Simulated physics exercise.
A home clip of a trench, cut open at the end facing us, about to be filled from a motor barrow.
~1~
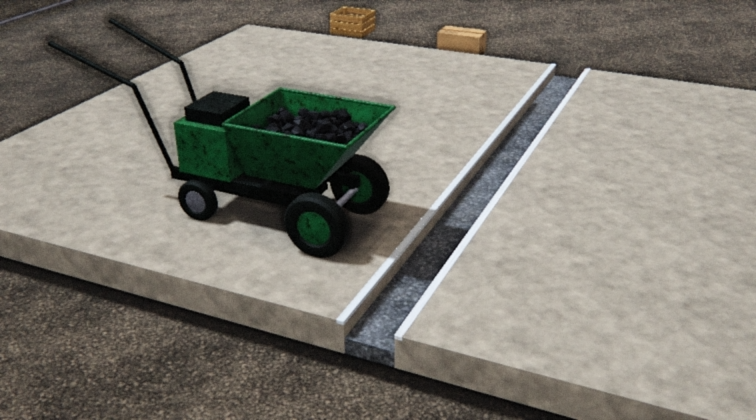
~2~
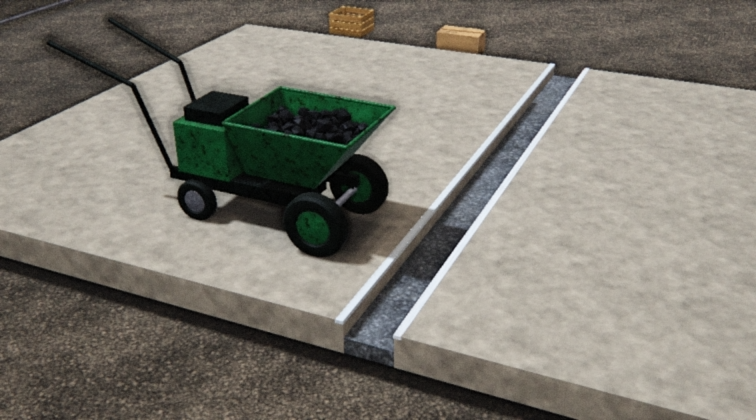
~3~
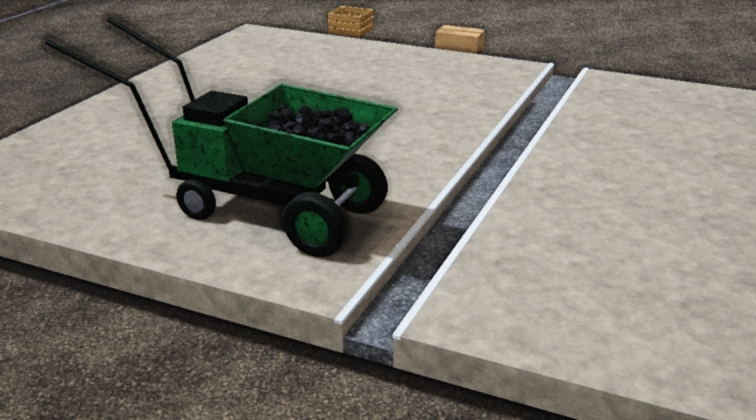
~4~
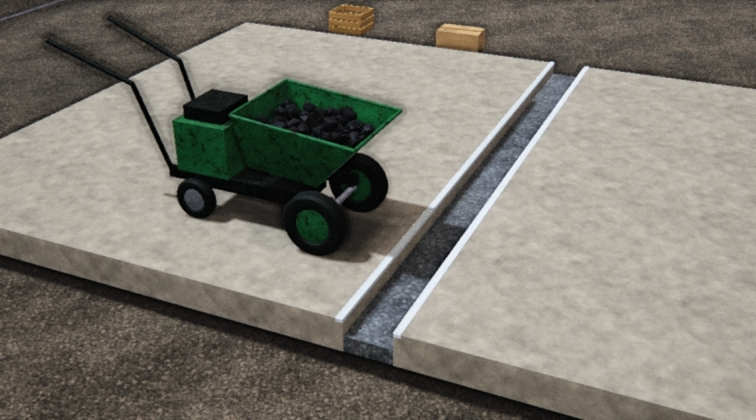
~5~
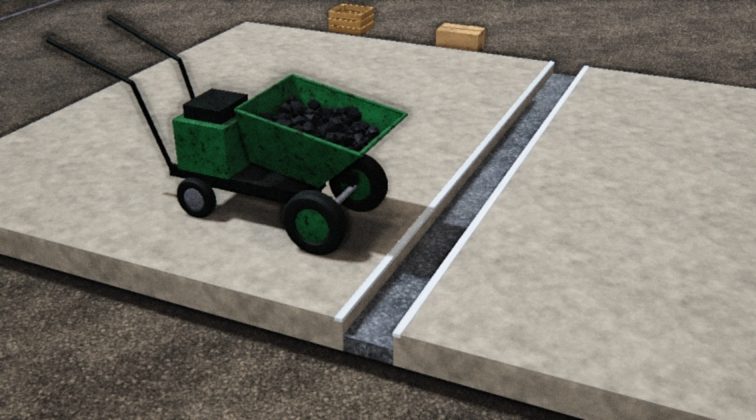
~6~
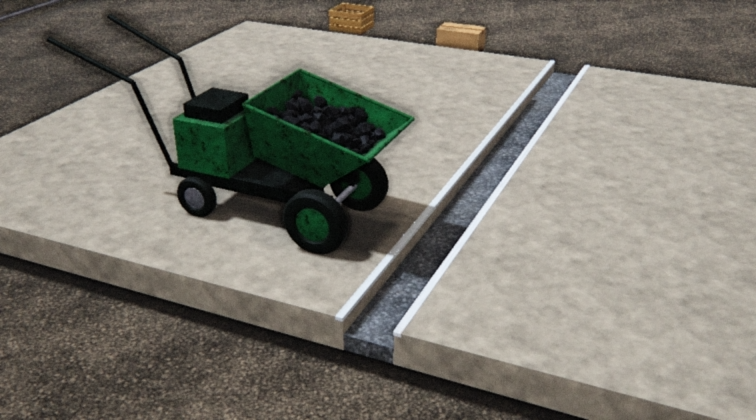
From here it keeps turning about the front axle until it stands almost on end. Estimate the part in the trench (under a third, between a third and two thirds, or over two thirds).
It catches between a third and two thirds.
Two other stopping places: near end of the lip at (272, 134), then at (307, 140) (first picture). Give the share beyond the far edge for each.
Roughly 0 per cent, and 0 per cent.
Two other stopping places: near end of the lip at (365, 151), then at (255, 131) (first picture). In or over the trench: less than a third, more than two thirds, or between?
The first try: Less than a third. The second: Under a third.
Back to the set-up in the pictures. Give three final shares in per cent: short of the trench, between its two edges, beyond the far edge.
Short: 0 %, between: 50 %, beyond: 40 %.
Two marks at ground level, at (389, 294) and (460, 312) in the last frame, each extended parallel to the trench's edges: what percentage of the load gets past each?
In turn 80 and 10 in a hundred.
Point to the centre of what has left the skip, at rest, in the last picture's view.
Close to (445, 250).
Soon, skip tipped steeply; all in the skip.
A while on, skip tipped steeply; most in the skip; a small part in or heaped over the trench; a small part beyond it.
Towards the end, skip tipped right over; about a quarter in the skip; about a third in or heaped over the trench; about half beyond it.
Finally, skip tipped right over; a small part in the skip; about half in or heaped over the trench; about a third beyond it.
